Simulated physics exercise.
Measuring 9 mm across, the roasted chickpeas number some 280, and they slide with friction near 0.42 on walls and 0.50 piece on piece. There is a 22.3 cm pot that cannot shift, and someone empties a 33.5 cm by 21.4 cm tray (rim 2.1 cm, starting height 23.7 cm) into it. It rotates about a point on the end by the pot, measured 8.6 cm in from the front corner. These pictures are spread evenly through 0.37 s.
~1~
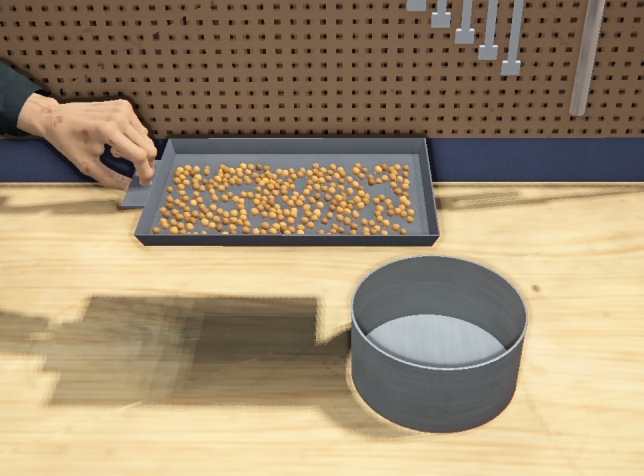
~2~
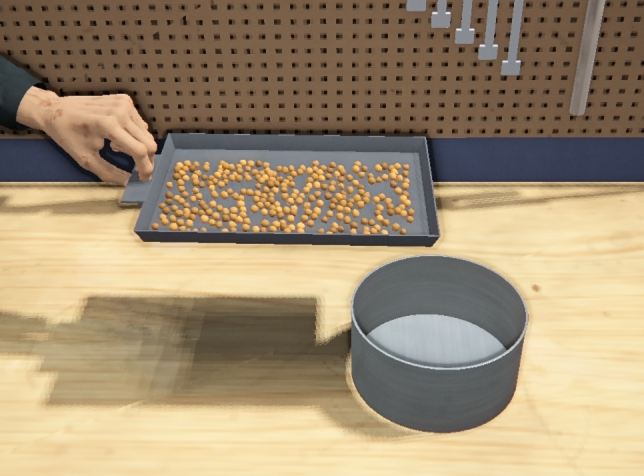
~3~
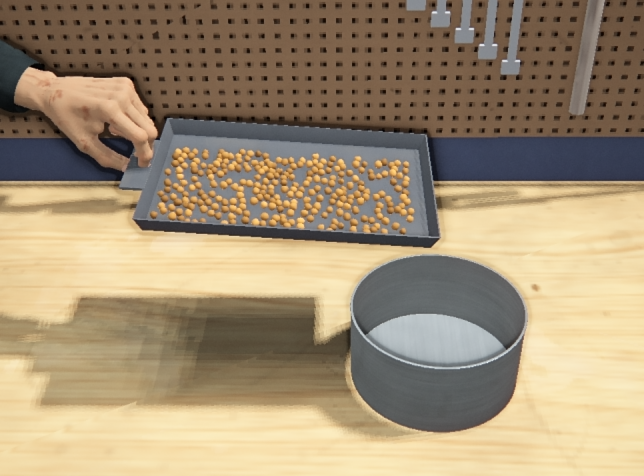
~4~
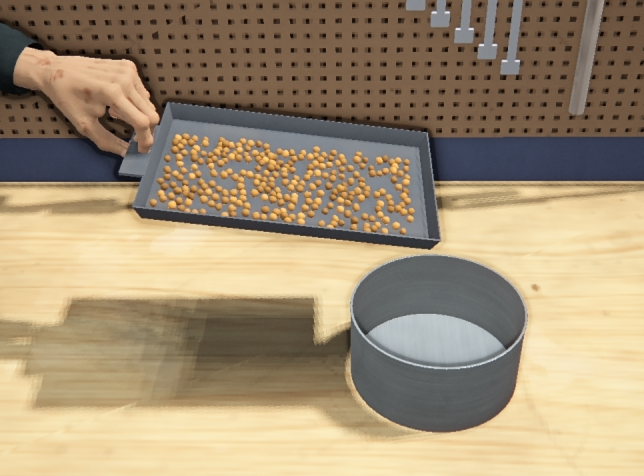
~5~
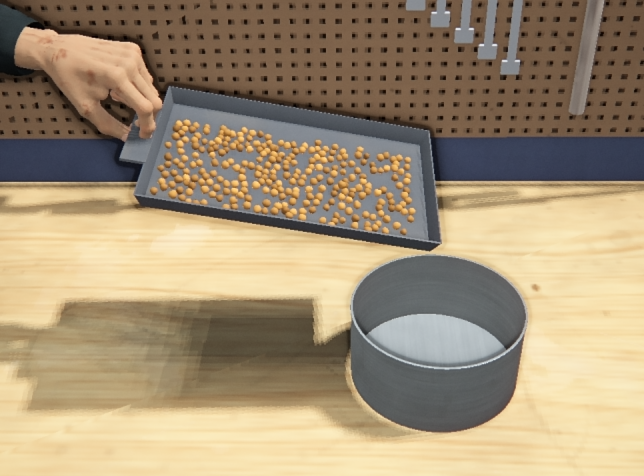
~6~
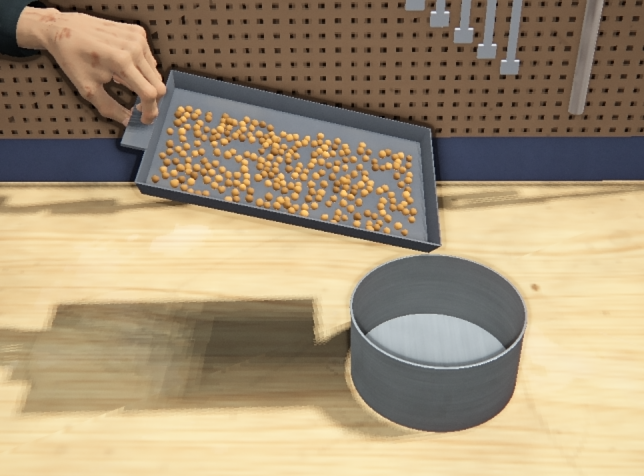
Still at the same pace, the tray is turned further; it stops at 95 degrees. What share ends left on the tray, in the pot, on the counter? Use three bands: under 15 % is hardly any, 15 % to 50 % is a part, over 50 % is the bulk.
Shares - tray: Hardly any; pot: The bulk; counter: Hardly any.
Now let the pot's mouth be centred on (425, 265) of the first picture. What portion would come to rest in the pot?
I'd expect near 30 per cent.
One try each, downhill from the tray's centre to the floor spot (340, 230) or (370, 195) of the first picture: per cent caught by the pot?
Around 85 % for the first direction, around 65 % for the second.
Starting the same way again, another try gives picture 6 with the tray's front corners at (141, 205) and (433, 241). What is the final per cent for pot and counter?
Pot 90 % / counter 10 %.
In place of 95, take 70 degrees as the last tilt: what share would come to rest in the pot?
That would be around 70 percent.
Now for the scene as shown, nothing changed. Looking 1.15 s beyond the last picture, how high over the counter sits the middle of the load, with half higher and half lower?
I'd say near 26 cm.
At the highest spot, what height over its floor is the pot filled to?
Roughly 2.5 cm up.
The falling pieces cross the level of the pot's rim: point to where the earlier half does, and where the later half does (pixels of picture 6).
It passes about (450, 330) first and (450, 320) afterwards.
Then, 0.69 s after the last picture, tilt 53 degrees; the tray holds 100 %, the pot 0 %.
Then, 1.15 s after the last picture, tilt 78 degrees; the tray holds 90 %, the pot 10 %.
Then, 1.69 s after the last picture, tilt 95 degrees; the tray holds 0 %, the pot 100 %.
In the end, tray 0 %, pot 100 %, counter 0 %.
